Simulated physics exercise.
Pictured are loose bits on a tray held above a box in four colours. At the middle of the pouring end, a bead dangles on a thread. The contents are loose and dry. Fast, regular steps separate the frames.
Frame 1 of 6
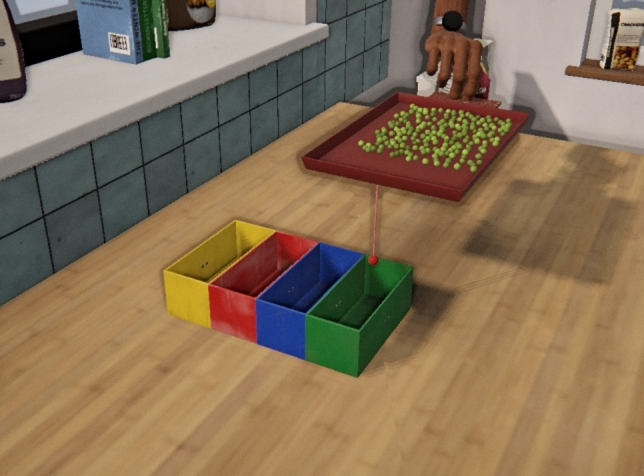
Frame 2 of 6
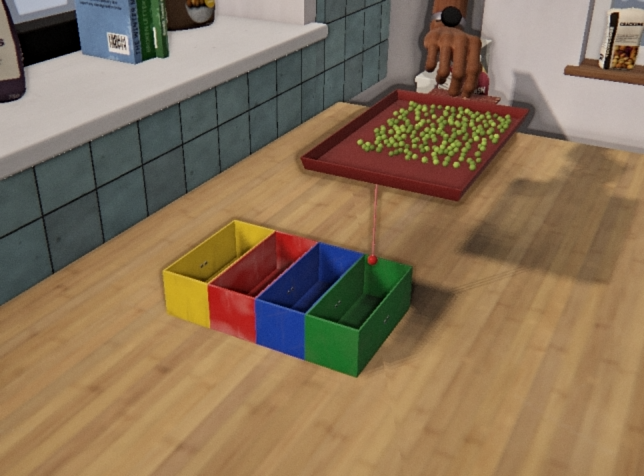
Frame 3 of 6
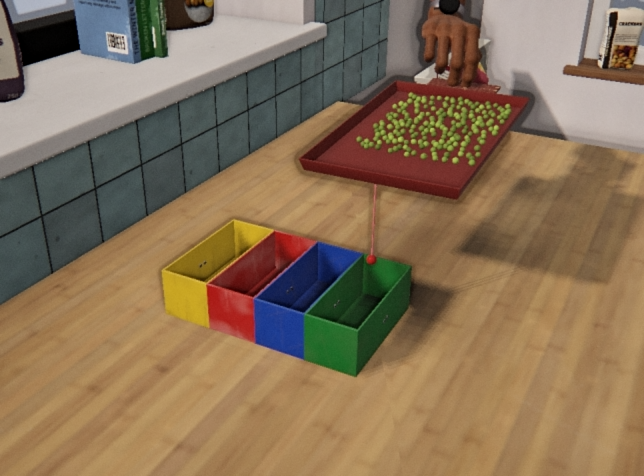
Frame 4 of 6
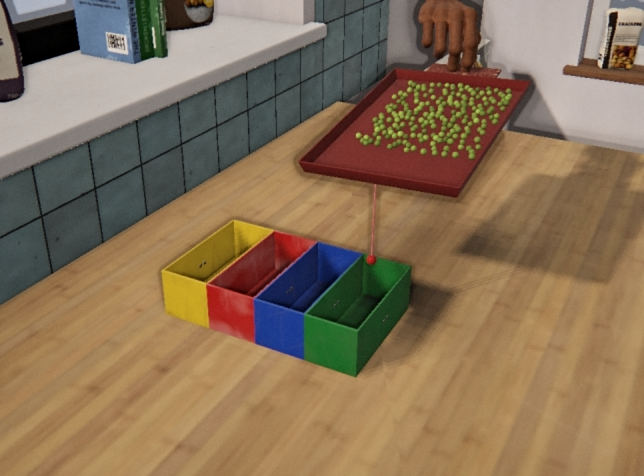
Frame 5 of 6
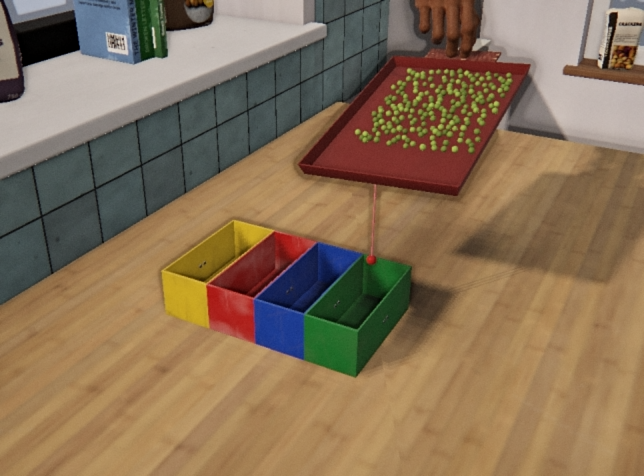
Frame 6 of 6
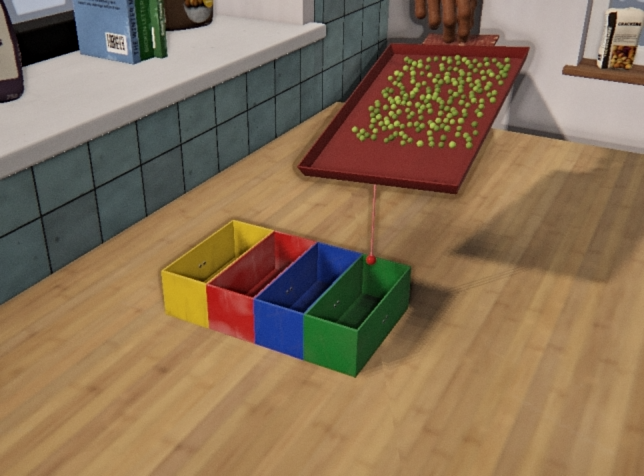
A hand slowly raised the far end of a red tray of loose green peas, tilting it toward the viewer above a yellow, red, blue and green box, while the peas stayed on the tray.
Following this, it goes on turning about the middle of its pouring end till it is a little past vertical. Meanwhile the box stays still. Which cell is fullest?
The blue cell.
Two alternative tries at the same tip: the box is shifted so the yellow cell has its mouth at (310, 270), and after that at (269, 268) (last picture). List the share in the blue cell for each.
You'd get 0 in a hundred first and 10 in a hundred after that.
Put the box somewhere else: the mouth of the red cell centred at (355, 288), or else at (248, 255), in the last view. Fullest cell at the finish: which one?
First place: The yellow one; second place: Blue.
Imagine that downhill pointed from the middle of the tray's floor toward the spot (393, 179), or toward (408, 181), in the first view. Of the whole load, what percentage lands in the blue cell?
Lab note: Try one about 20 %, try two about 0 %.
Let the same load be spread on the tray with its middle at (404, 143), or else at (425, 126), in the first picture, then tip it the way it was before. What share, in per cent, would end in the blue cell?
First case: Some 70 %; second case: Some 70 %.
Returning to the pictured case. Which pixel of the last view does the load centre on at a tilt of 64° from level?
Somewhere around pixel (323, 185) in the last picture.
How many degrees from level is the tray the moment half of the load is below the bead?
Close to 80 degrees, I reckon.
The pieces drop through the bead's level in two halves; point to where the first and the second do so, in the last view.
(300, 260) first, (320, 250) later.
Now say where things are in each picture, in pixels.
In the first picture, corners of the pouring end near (306, 156) and (460, 189), level; middle of the load near (440, 134), dried peas; bead on its thread near (374, 260); yellow cell near (188, 295); red cell near (233, 310); blue cell near (281, 325); green cell near (332, 342).
In the second picture, corners of the pouring end near (305, 157) and (459, 188), level; middle of the load near (439, 132).
In the third picture, corners of the pouring end near (304, 158) and (458, 187), tipped barely, lowest at the left corner; middle of the load near (438, 125).
In the fourth picture, corners of the pouring end near (303, 160) and (457, 185), tipped a little, lowest at the left corner; middle of the load near (438, 116).
In the fifth picture, corners of the pouring end near (303, 163) and (456, 184), tipped a little, lowest at the left corner; middle of the load near (437, 106).
In the sixth picture, corners of the pouring end near (302, 165) and (455, 183), tipped clearly, lowest at the left corner; middle of the load near (435, 98); yellow cell near (185, 295); red cell near (231, 310); blue cell near (279, 325); green cell near (330, 341).
Shortly afterwards, tray tipped steeply; near half on the tray; near a quarter in the blue cell; a little in the red cell; only a few in the green cell; a little falling or outside the box.
Next, tray tipped past a quarter turn; a little on the tray; near half in the blue cell; near a quarter in the red cell; a little in the green cell; near a quarter falling or outside the box.
Some moments later, tray tipped past a quarter turn; near two thirds in the blue cell; near a quarter in the red cell; a little in the green cell; only a few falling or outside the box.
In the end, tray tipped past a quarter turn; near two thirds in the blue cell; near a quarter in the red cell; a little in the green cell; none at all in the yellow cell; only a few outside the box.
